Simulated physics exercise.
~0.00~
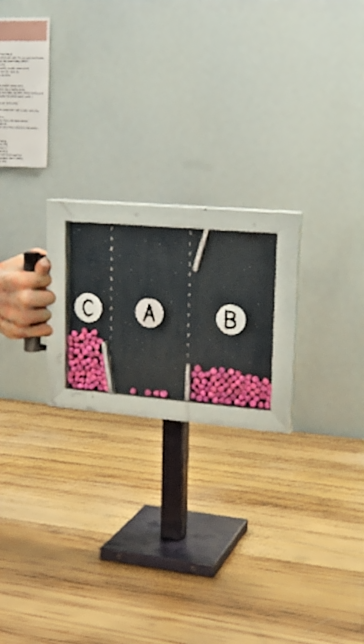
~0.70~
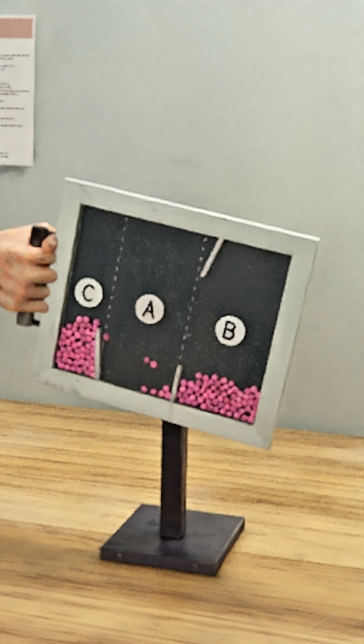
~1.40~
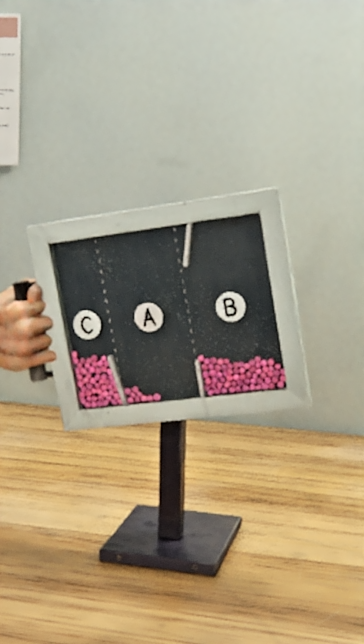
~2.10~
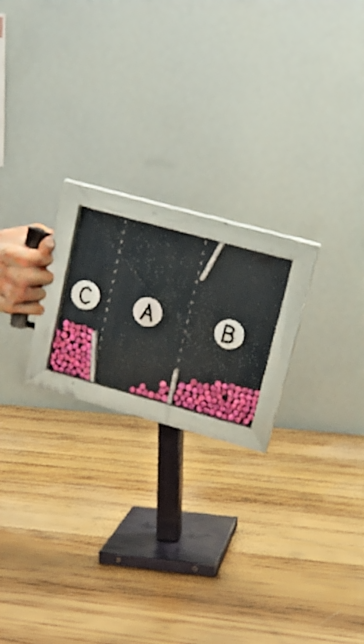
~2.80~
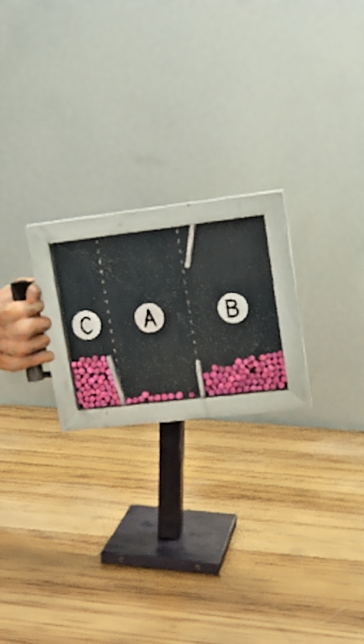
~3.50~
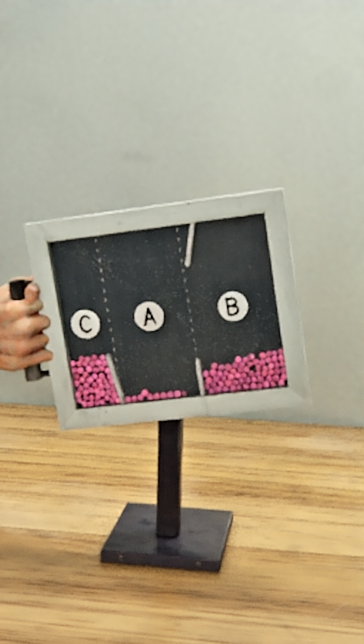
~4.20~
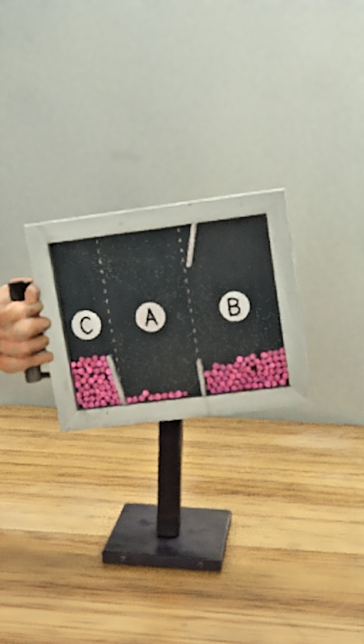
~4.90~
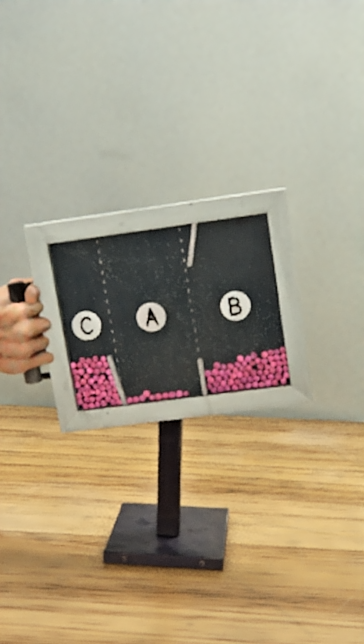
On a wooden tabletop, a hand rocking a framed panel of pink beads back and forth, then holding it still, tilted anticlockwise.
